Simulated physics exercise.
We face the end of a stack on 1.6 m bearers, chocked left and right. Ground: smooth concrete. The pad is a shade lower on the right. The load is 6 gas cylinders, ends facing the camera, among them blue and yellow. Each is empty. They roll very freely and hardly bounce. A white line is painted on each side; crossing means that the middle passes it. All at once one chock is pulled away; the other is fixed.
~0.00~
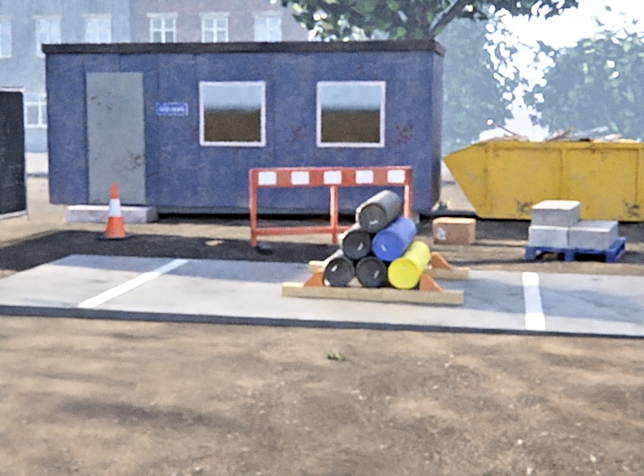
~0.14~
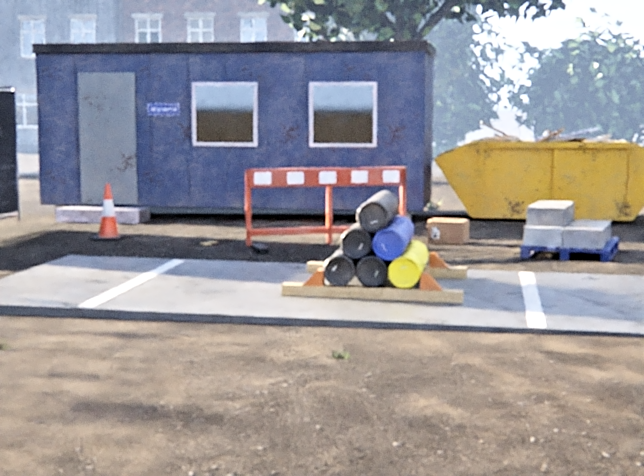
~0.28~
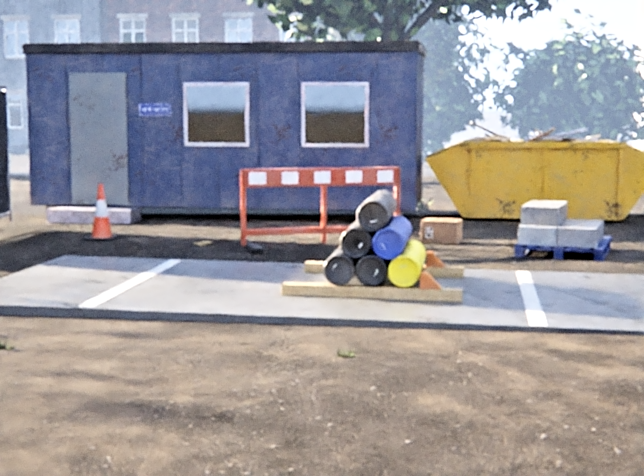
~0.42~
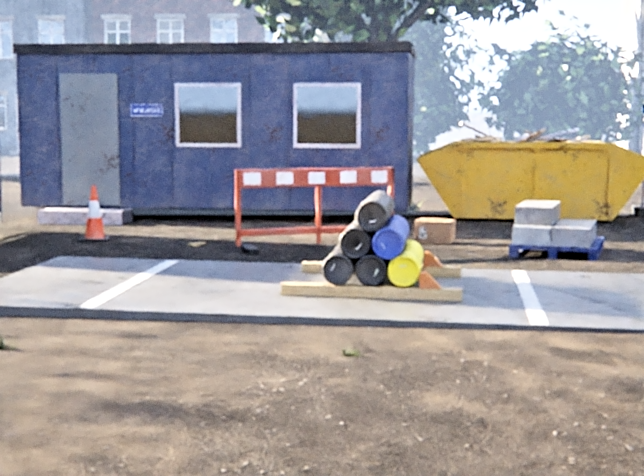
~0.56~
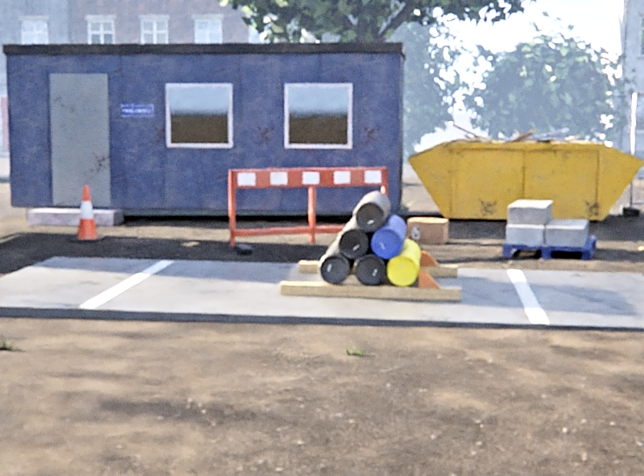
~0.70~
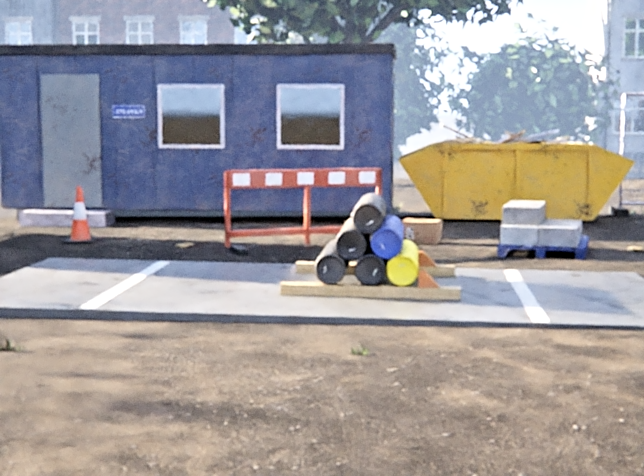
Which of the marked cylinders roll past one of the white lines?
The blue cylinder does not cross a line, the yellow does not cross a line.
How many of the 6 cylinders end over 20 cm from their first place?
The count is 3.
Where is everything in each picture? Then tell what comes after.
Blue at (388, 246), yellow at (404, 274); both chocks in; lines at (121, 289) and (534, 308); the pad is a shade lower on the right; 3 of the 6 form the bottom row, in the first frame.
Blue at (388, 245), yellow at (404, 273), in the second frame.
Blue at (388, 245), yellow at (404, 272); left chock gone, in the third frame.
Blue at (388, 244), yellow at (403, 272), in the fourth frame.
Blue at (387, 244), yellow at (403, 271), in the fifth frame.
Blue at (387, 244), yellow at (402, 271); lines at (116, 291) and (530, 302), in the sixth frame.
After 1.0 s, blue is up on others, 65 cm from the bearers' right end; yellow is on the bearers, 50 cm from the bearers' right end; 0 over a line so far.
At rest (7.1 s), blue is up on others, 65 cm from the bearers' right end; yellow is on the bearers, 50 cm from the bearers' right end; 1 over a line so far.
